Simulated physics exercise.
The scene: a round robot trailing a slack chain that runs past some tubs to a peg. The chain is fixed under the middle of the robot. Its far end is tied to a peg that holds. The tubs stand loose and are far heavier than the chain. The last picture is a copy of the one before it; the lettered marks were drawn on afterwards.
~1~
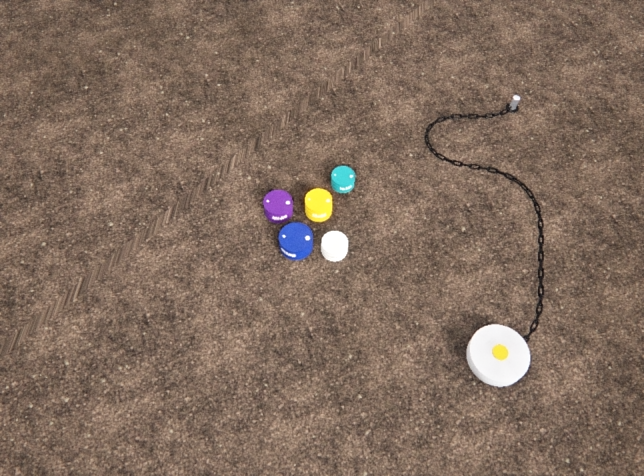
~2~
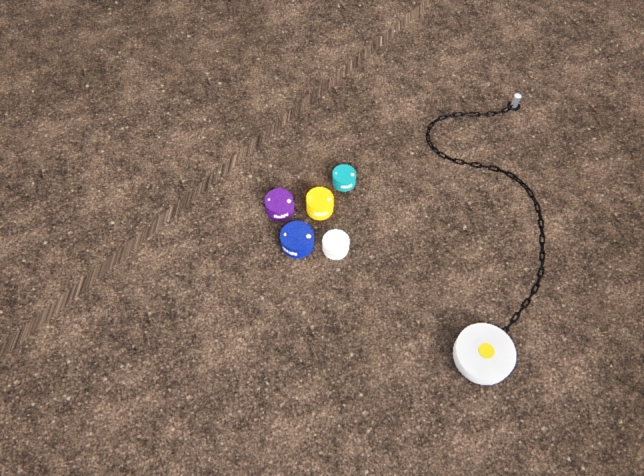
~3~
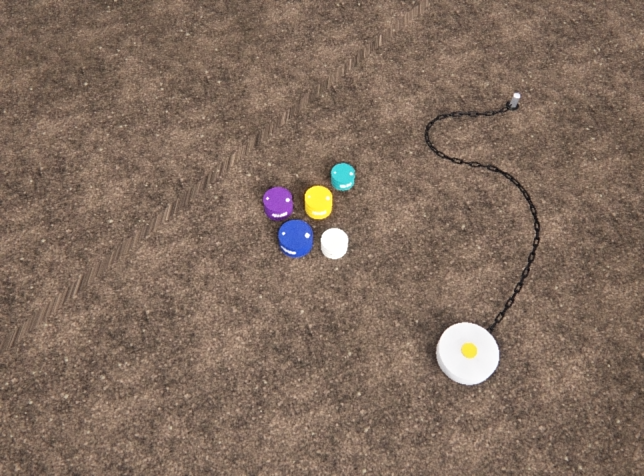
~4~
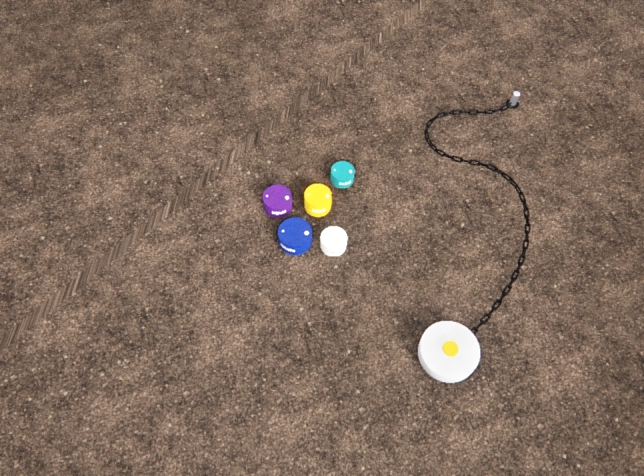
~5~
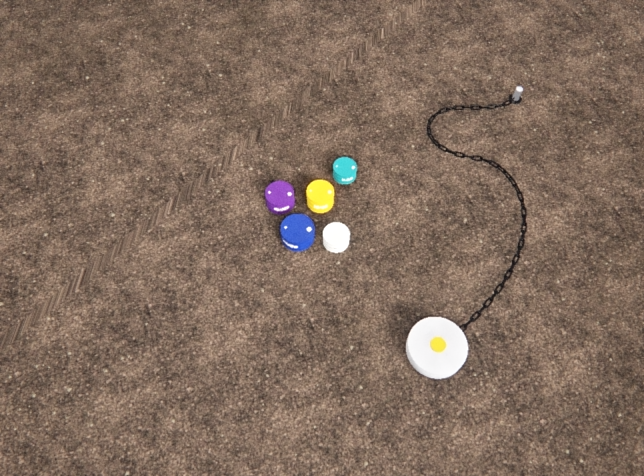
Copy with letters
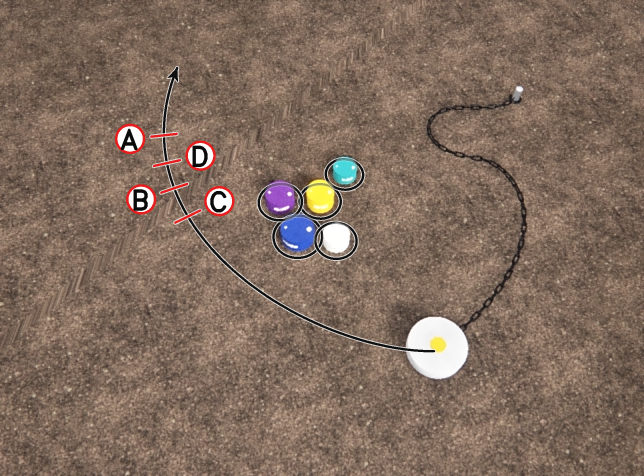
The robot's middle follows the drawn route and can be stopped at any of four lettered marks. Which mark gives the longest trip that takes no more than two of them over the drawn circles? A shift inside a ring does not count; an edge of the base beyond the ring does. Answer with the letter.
B is the last stop within the limit.
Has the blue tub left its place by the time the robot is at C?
No.
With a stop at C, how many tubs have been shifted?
By then, none.
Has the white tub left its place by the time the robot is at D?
Yes.
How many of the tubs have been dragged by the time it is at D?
Four.
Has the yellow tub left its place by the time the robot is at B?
By then, no.
On the marked copy, A at (164, 135); B at (174, 188); C at (188, 217); D at (167, 163); the route from (434, 351) via (205, 241) to (177, 68).
With B. Early on, robot (314, 319).
Further on, robot (218, 253).
At the end, robot (172, 183); blue tub (297, 228); white tub (325, 220); one over the rings.
As for the rest, A has four over the rings; C is within the limit but short; D has four over the rings.
